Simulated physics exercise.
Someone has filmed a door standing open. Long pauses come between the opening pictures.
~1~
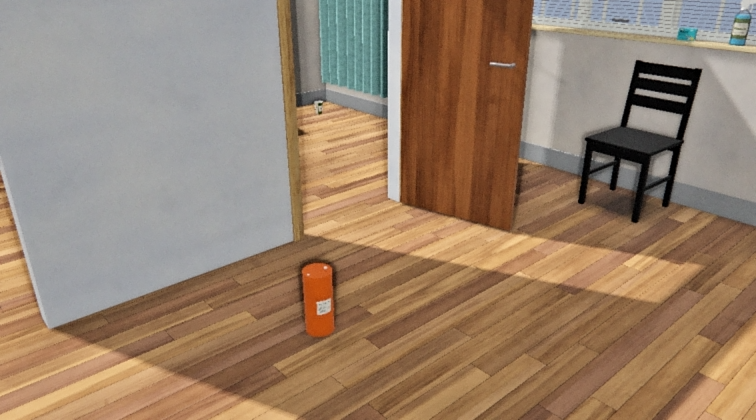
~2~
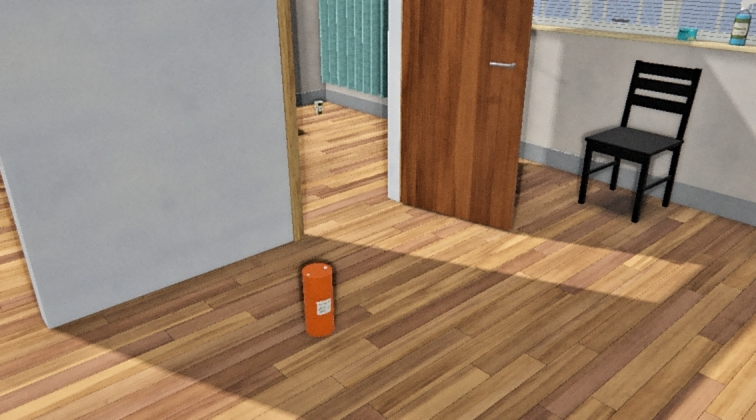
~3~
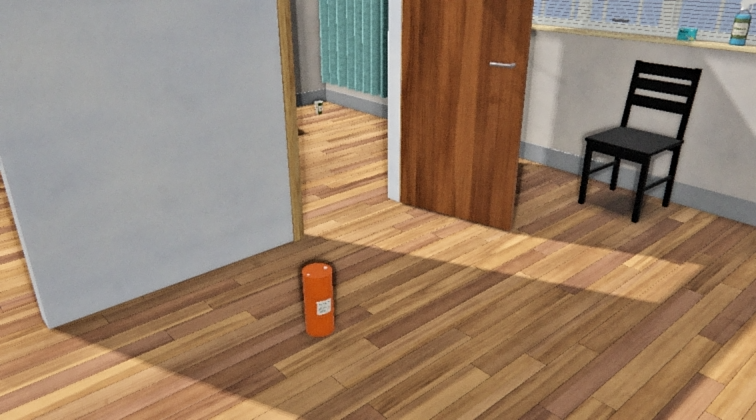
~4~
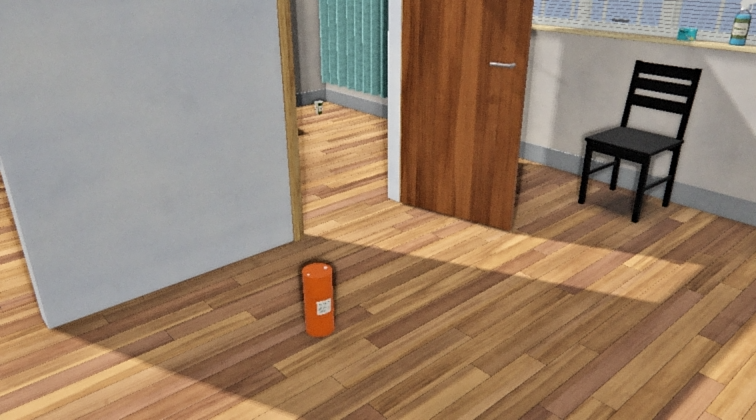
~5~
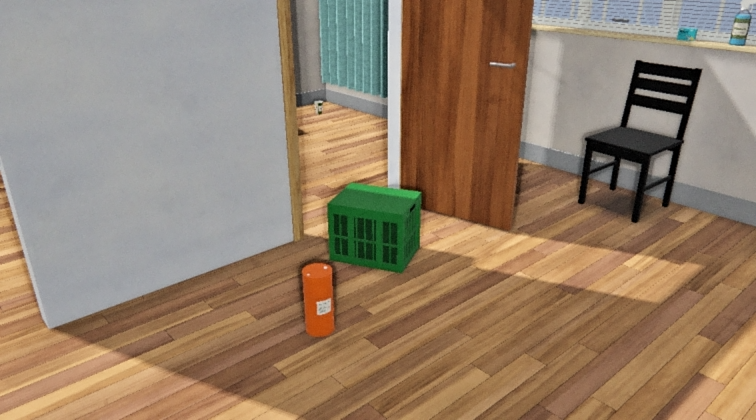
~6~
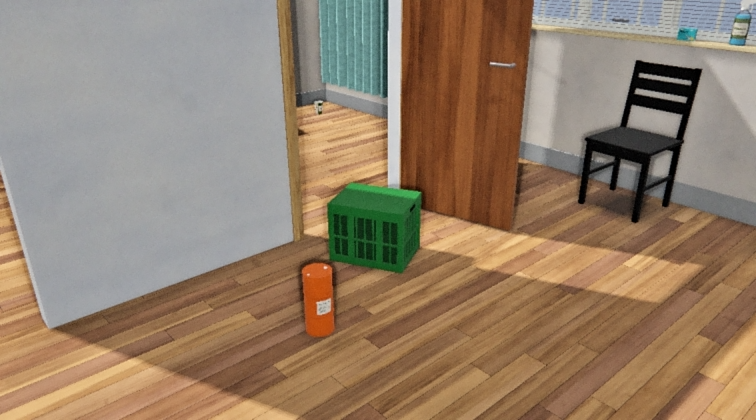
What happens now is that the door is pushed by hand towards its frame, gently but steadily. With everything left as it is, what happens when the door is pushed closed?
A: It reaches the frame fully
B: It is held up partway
B.
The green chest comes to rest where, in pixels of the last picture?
Close to (320, 229) in the last picture.
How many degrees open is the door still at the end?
Close to 30 degrees, I'd say.
Then, 0.90 s later than the last frame, door 59° open.
Then, 1.30 s later than the last frame, door 41° open; green chest moved a little near (343, 229).
When it is over, door 30° open; moved from the start, green chest; orange canister as before. End places, in pixels of the last picture, green chest near (320, 229).
